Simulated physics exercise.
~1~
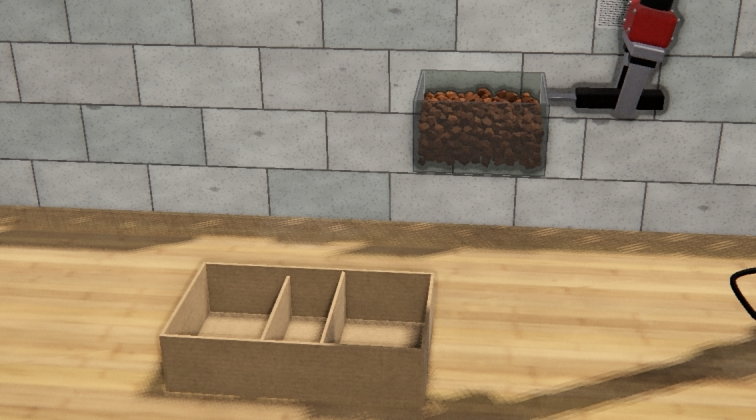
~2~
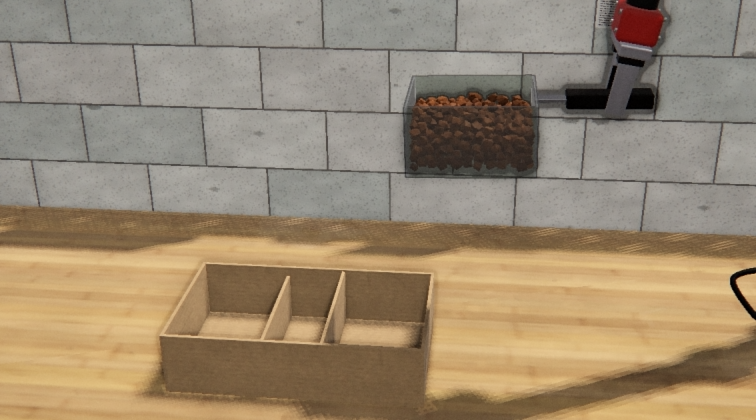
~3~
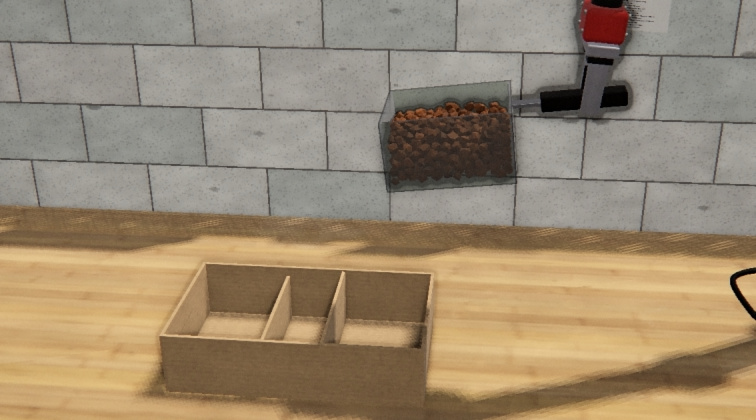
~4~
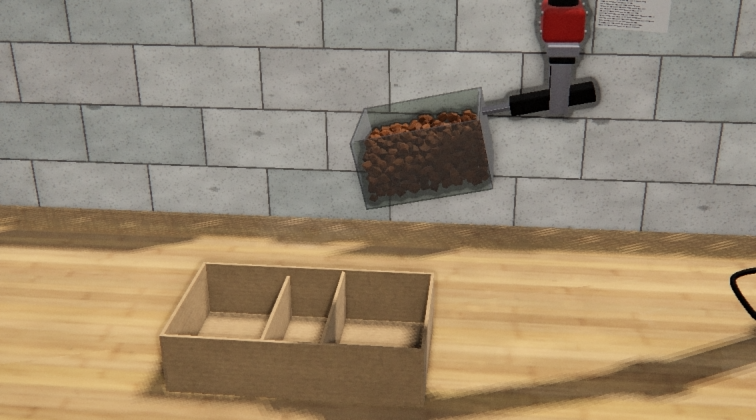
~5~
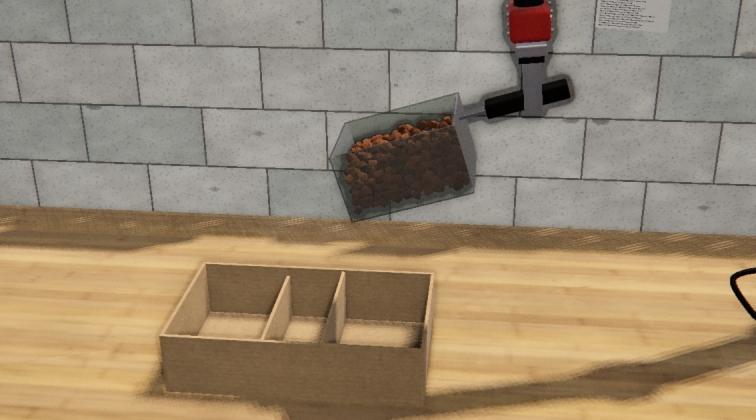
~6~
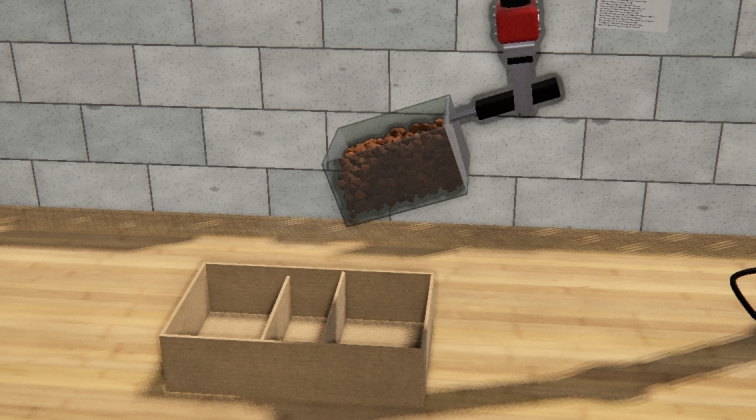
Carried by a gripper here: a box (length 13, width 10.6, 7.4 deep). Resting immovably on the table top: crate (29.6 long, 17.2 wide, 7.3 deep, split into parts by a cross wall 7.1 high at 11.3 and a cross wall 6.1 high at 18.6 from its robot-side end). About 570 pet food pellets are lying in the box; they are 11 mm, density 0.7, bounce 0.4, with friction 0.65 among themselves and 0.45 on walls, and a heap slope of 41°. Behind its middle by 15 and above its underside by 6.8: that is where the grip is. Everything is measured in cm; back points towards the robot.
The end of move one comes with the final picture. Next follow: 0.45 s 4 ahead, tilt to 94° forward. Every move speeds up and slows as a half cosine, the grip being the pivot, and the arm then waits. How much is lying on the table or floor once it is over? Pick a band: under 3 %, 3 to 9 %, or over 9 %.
Over 9 %.
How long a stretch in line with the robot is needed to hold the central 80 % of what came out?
6 cm.
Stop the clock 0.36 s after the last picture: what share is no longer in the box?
About 0 per cent.
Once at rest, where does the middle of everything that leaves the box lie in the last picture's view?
It ends up close to (455, 358).
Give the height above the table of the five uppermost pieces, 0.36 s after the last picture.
Height: Around 24 cm.
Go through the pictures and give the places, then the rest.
Box floor at (479, 151), level; upper third of the load around (478, 112), from x 420 to 540, top at y 95; 572 in the box, in the first frame.
Box floor at (472, 155), tilted 2° forward; upper third of the load around (471, 116), from x 415 to 530, top at y 100, in the second frame.
Box floor at (453, 165), tilted 7° forward; upper third of the load around (455, 127), from x 390 to 505, top at y 105, in the third frame.
Box floor at (432, 176), tilted 12° forward; upper third of the load around (438, 138), from x 365 to 485, top at y 115, in the fourth frame.
Box floor at (415, 184), tilted 17° forward; upper third of the load around (425, 147), from x 350 to 465, top at y 120, in the fifth frame.
Box floor at (409, 187), tilted 19° forward; upper third of the load around (418, 150), from x 340 to 460, top at y 125; 572 in the box, in the sixth frame.
Then, 0.18 s after the last picture, tilted 45° forward, highest piece 27 above the table; 572 in the box.
Then, 0.36 s after the last picture, tilted 87° forward, highest piece 25 above the table; 567 in the box, 5 in flight or on a rim.
Then, 0.65 s after the last picture, tilted 94° forward, highest piece 25 above the table; 471 in the box, 59 on the table or floor, 1 in the robot-side part, 41 in flight or on a rim.
Then, 1.70 s after the last picture, tilted 94° forward, highest piece 20 above the table; 307 on the table or floor, 242 in the box, 15 in the robot-side part, 8 in flight or on a rim.
Final count, 307 on the table or floor, 242 in the box, 15 in the robot-side part, 8 in flight or on a rim. That is 54 % on the table or floor.
